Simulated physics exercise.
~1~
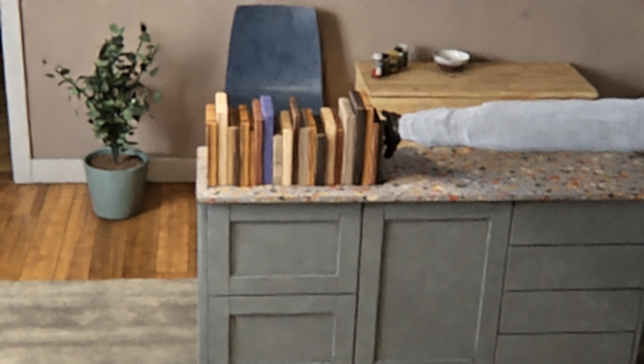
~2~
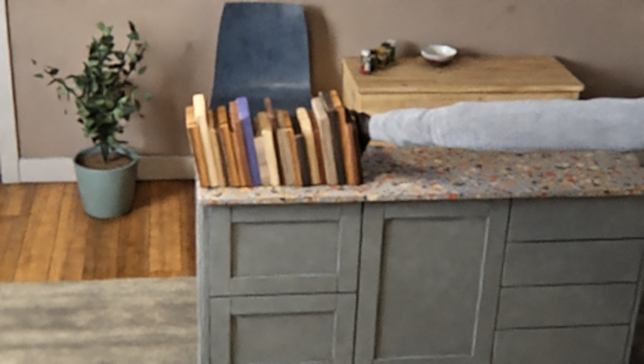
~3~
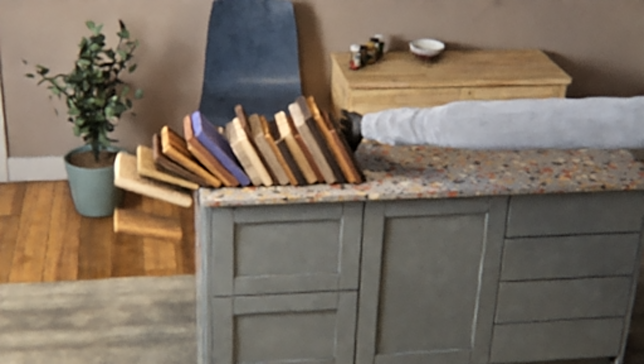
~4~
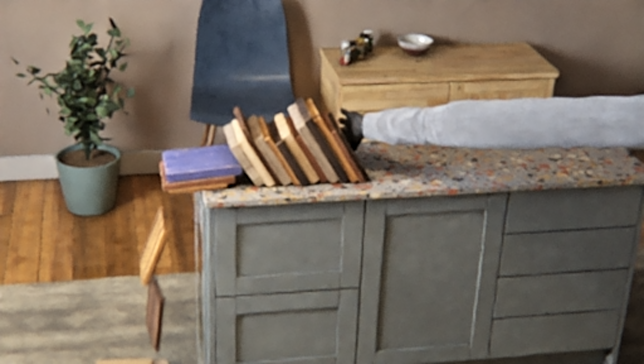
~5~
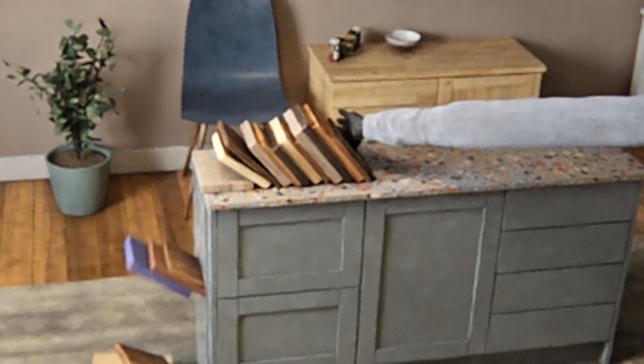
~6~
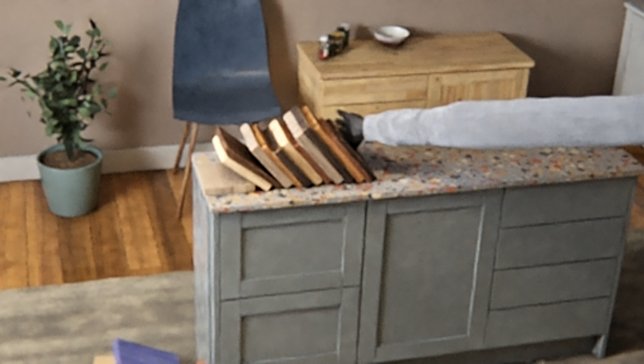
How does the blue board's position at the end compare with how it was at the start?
At the start the blue board stands upright in the row on the counter. By the end it is on its side, down below the counter's left end.
